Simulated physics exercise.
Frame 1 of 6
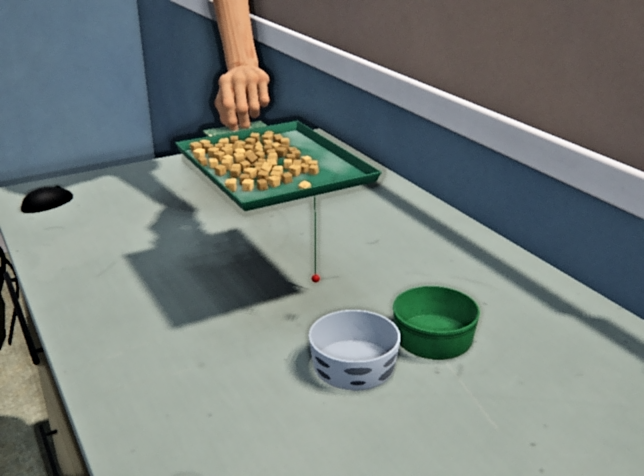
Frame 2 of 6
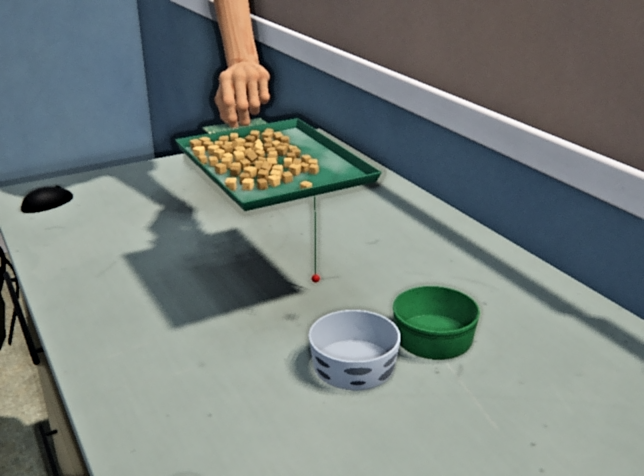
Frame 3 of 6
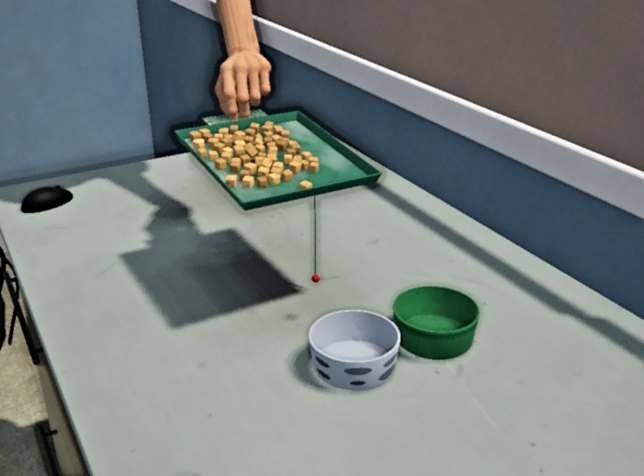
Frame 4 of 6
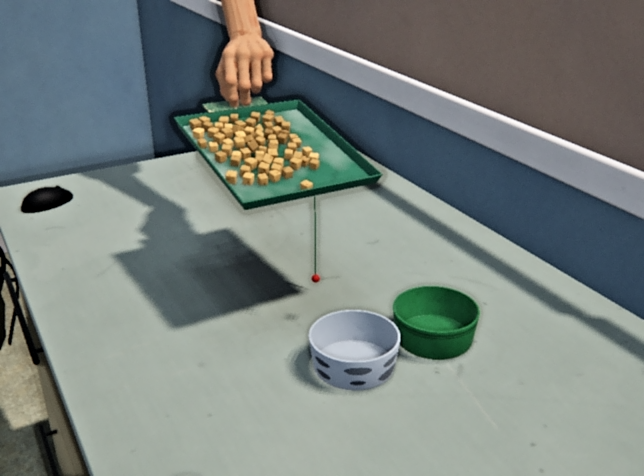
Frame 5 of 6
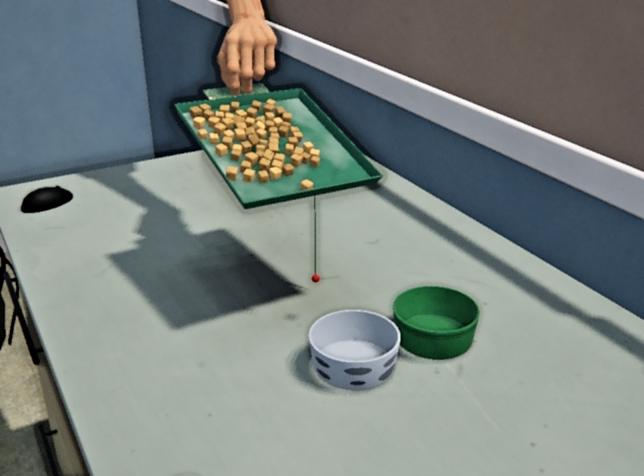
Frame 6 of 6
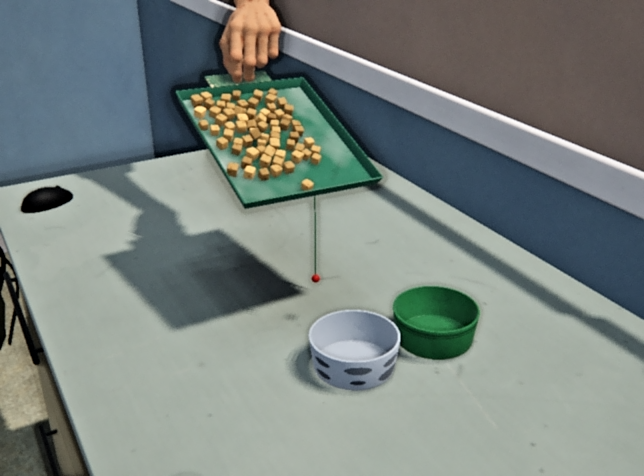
A hand gripping the far edge of a green tray of small tan cubes gradually raises that edge, tilting the tray toward the viewer while the cubes stay on it. The still camera looks down on a pale grey-green tabletop beside blue walls. A red bead hangs beneath the tray's near edge, with a spotted white bowl and a green bowl to the right.
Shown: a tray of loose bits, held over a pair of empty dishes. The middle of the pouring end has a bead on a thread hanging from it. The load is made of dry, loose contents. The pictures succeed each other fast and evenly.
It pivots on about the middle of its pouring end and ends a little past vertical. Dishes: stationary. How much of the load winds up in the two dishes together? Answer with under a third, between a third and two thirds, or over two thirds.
The two dishes together get under a third of it.
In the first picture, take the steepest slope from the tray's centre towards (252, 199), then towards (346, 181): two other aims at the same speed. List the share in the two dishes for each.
0 % and 0 %, roughly.
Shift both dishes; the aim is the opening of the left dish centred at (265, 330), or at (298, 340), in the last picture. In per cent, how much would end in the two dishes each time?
Close to 60 in a hundred, then close to 50 in a hundred.
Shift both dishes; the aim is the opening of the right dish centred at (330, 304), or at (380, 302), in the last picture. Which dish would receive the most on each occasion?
For the first try I'd say the dish over on the right, and for the second, the dish over on the right.
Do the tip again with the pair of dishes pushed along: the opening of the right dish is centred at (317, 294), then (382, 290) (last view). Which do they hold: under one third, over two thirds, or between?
First: Under a third. Second: Above two thirds.
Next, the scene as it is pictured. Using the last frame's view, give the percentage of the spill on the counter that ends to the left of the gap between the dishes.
About 80 per cent.
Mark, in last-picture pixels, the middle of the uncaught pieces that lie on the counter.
At about (345, 330).
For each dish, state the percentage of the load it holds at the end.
I'd say the left dish holds some 10 % and the right dish some 0 %.
Soon, tray tipped steeply; nearly all on the tray; a small part in the air.
A while on, tray tipped past a quarter turn; about half on the tray; a small part in the left dish; a stray few in the right dish; about a quarter outside both; about a quarter in the air.
Towards the end, tray tipped past a quarter turn; a small part in the left dish; a small part in the right dish; most outside both.
Finally, tray tipped past a quarter turn; a small part in the left dish; a small part in the right dish; most outside both.
